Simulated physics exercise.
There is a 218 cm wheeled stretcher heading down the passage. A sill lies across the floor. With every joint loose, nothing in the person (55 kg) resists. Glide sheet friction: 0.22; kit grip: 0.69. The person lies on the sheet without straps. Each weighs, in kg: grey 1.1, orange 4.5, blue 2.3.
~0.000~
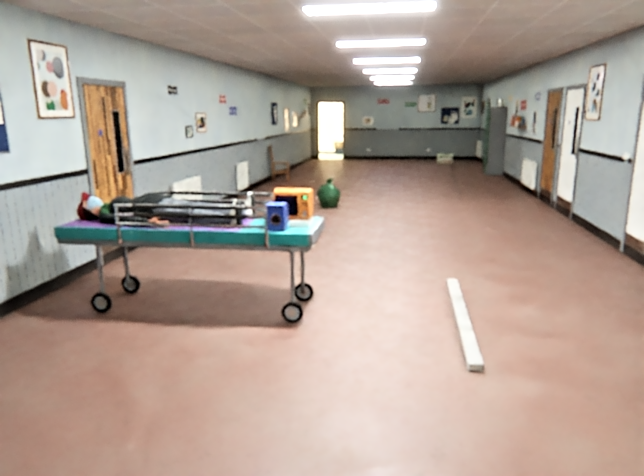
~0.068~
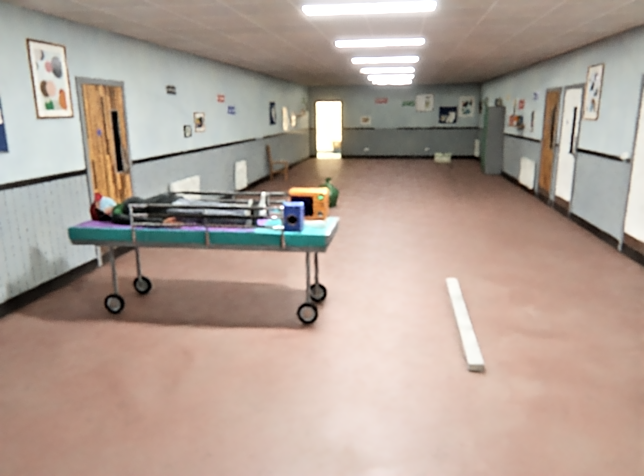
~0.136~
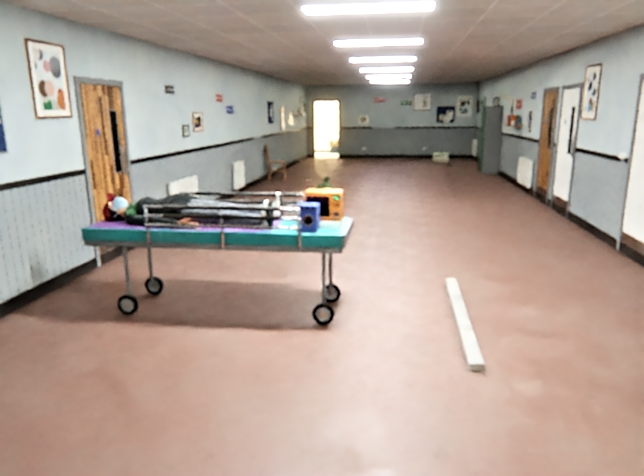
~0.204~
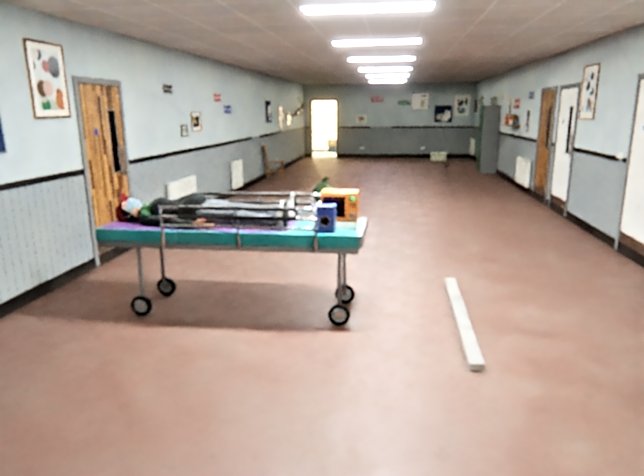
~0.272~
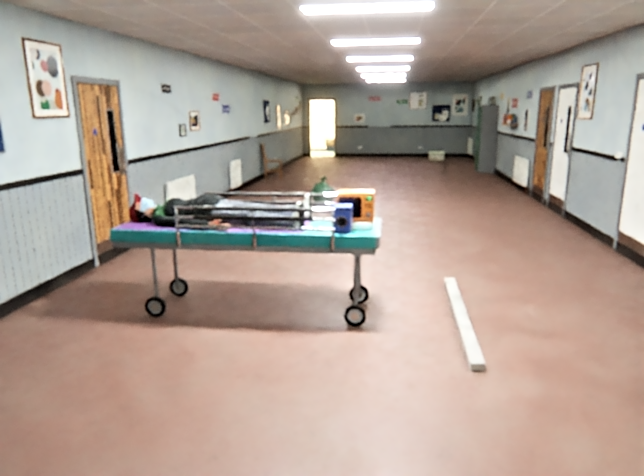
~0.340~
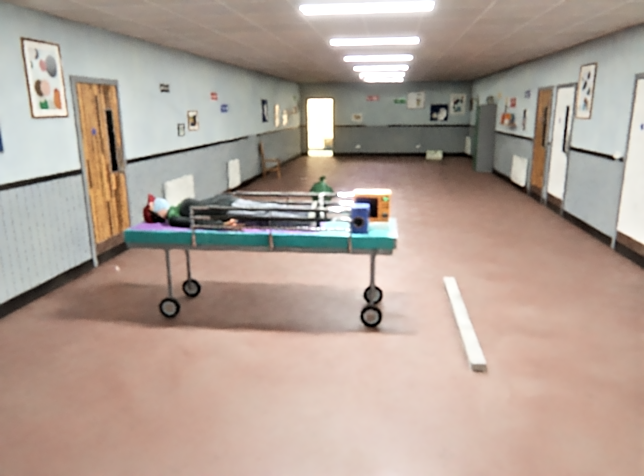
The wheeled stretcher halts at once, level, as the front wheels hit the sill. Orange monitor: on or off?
Off.
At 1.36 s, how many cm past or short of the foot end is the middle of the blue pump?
About 35 cm past it.
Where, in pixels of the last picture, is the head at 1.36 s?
Roughly (315, 216) in the last view.
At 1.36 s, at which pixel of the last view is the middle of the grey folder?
(486, 318).
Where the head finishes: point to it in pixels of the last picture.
Near (318, 217).
It happens at 0.66 s.
After 0.81 s the orange monitor is 1 cm past the foot end, tilted 10°, near (475, 207) in the last picture's view; the grey folder 4 cm short of the foot end, tilted 10°.
After 1.06 s the orange monitor is 25 cm past the foot end, tilted 85°, near (505, 238) in the last picture's view; the grey folder 4 cm past the foot end, tilted 80°.
After 1.36 s the orange monitor is 60 cm past the foot end, tilted 165°, near (543, 305) in the last picture's view.
When all is still (2.0 s), grey folder drops off; orange monitor drops off; blue pump drops off; left ankle crosses the foot end.
